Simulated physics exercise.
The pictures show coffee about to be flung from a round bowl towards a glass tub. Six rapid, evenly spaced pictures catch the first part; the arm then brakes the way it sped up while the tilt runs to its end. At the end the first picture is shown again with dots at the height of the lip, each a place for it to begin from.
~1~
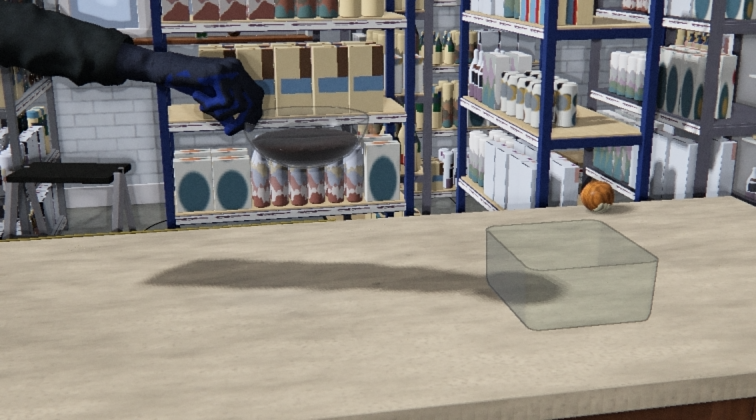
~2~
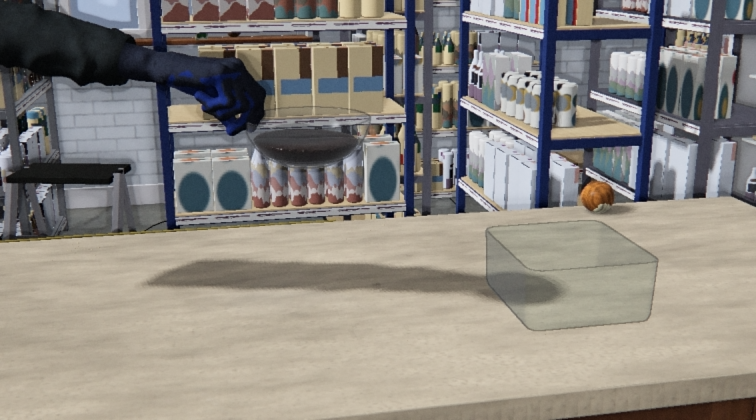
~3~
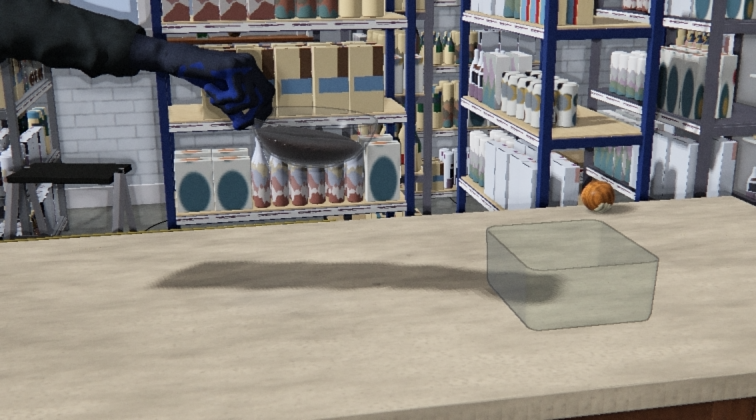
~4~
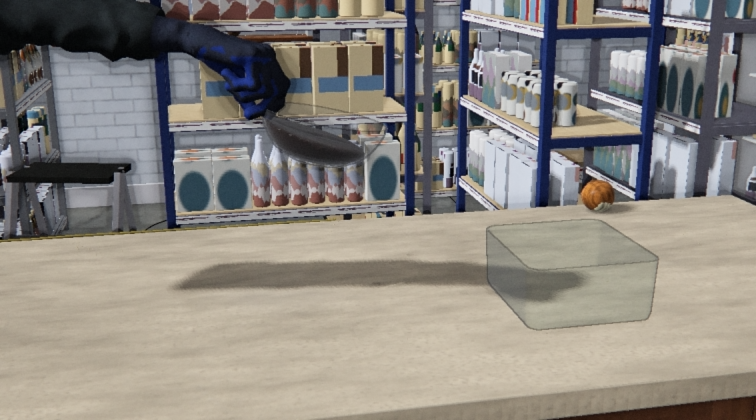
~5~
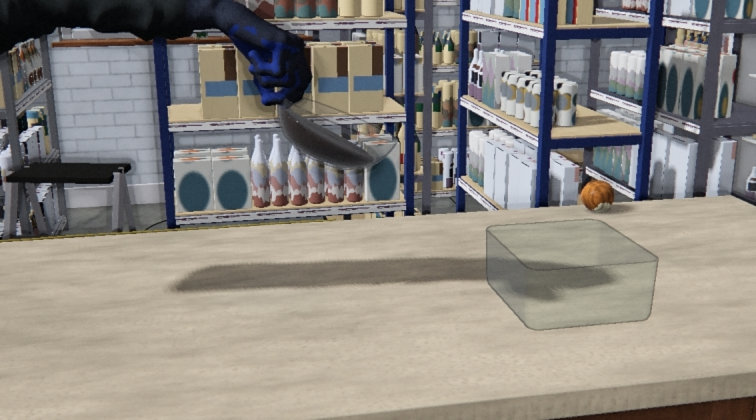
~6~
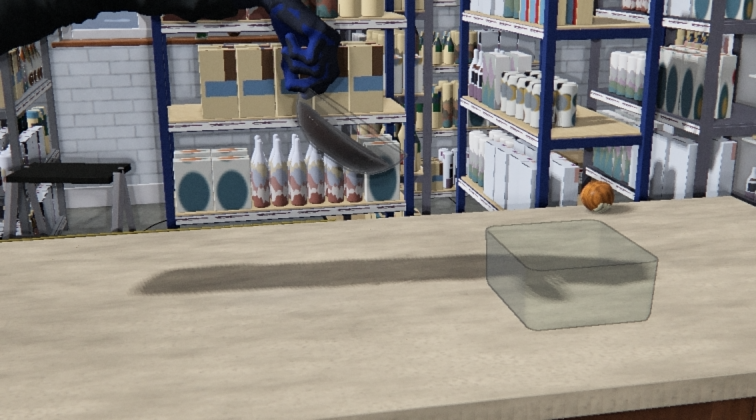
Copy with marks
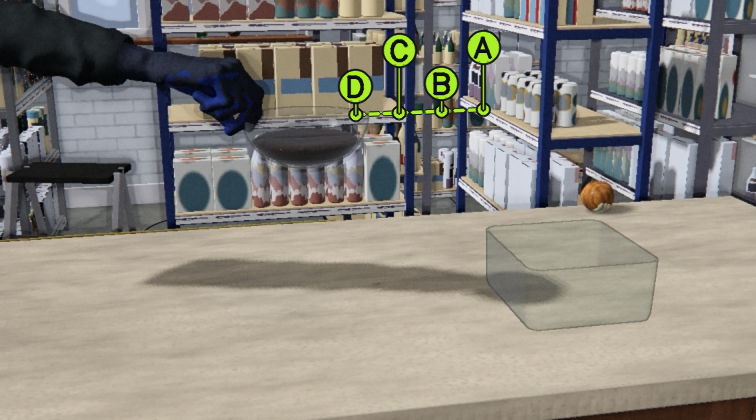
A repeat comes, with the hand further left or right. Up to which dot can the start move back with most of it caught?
Choose C.
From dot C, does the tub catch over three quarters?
No.
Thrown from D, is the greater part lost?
Yes, it does.
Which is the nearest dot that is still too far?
Here it is dot D.
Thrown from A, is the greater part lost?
No, not at all.
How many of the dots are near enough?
Three.
In lime, A at (483, 109); B at (441, 111); C at (399, 112); D at (355, 114).
With A, about 82 % lands in the tub, 7 % falls short and 11 % goes beside or beyond.
With B, about 73 % lands in the tub, 13 % falls short and 14 % goes beside or beyond.
With C, about 64 % lands in the tub, 13 % falls short and 23 % goes beside or beyond.
With D, about 10 % lands in the tub, 85 % falls short and 5 % goes beside or beyond.
